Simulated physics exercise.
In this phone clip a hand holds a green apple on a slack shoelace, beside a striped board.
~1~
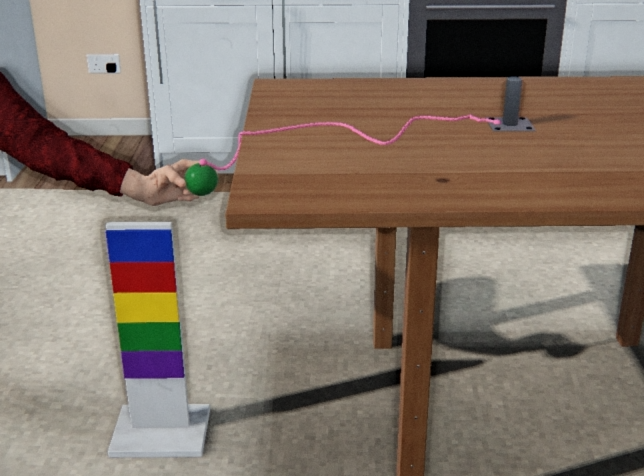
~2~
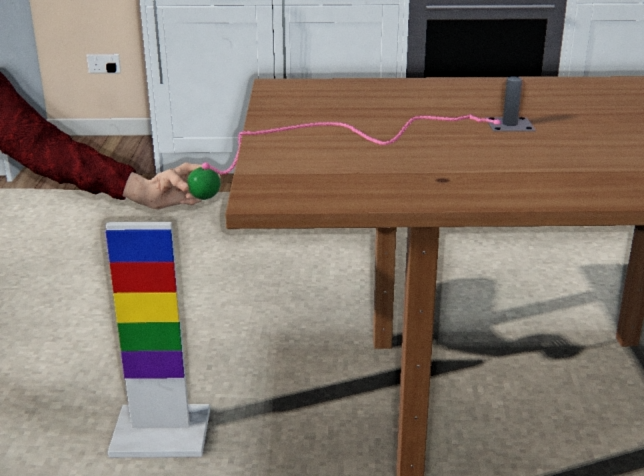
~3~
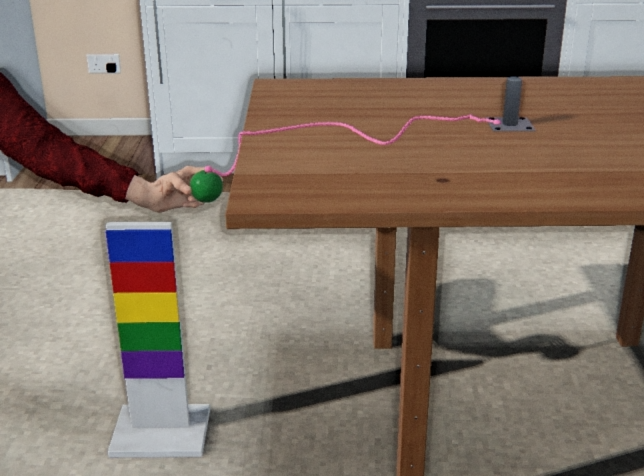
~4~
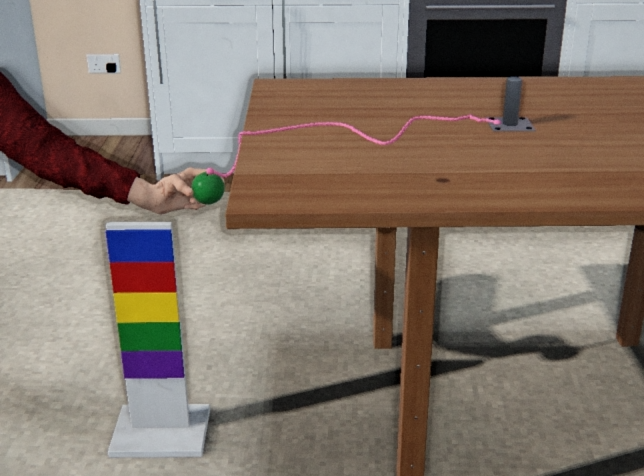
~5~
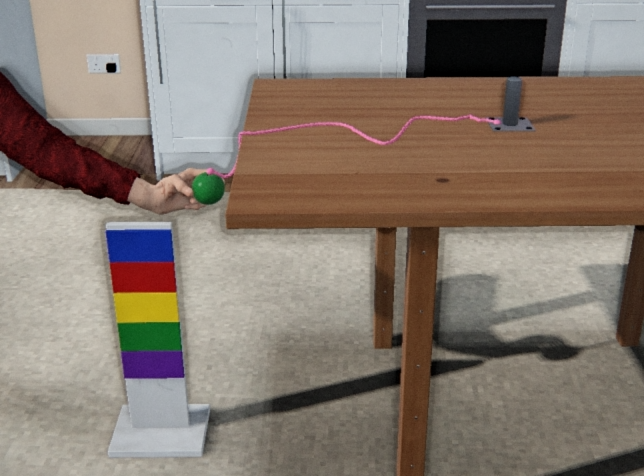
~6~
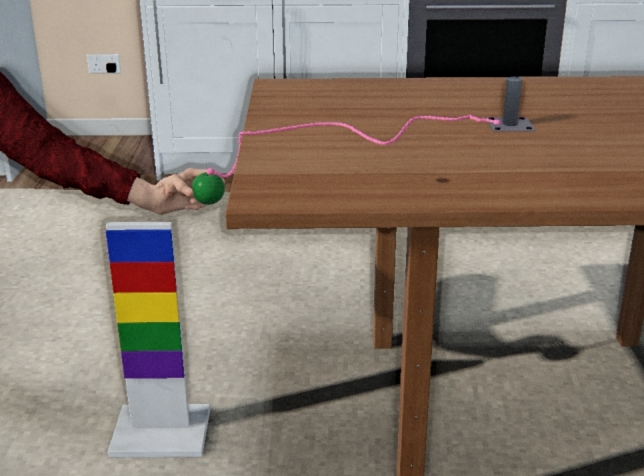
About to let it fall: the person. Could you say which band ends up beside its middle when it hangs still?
Sure, it is yellow.
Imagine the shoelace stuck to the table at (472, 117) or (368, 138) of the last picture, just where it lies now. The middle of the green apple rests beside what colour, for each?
Results, in sequence: Yellow / blue.
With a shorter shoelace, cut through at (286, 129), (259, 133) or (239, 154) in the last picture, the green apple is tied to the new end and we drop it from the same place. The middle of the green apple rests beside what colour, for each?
Per try - 1: Above them all; 2: Blue; 3: Red.
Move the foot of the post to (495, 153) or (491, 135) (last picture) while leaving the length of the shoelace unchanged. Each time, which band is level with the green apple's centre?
Result 1: Green. Result 2: Green.
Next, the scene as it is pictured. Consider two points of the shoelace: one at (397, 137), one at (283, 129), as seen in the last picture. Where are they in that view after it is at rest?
First one: (335, 125); second one: (246, 186).
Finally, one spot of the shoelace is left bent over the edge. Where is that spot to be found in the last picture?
Around (340, 124).
A little later, apple near (234, 287); level with red.
Next, apple near (265, 283); level with yellow.
When it is over, apple near (250, 290); level with yellow. At yellow.
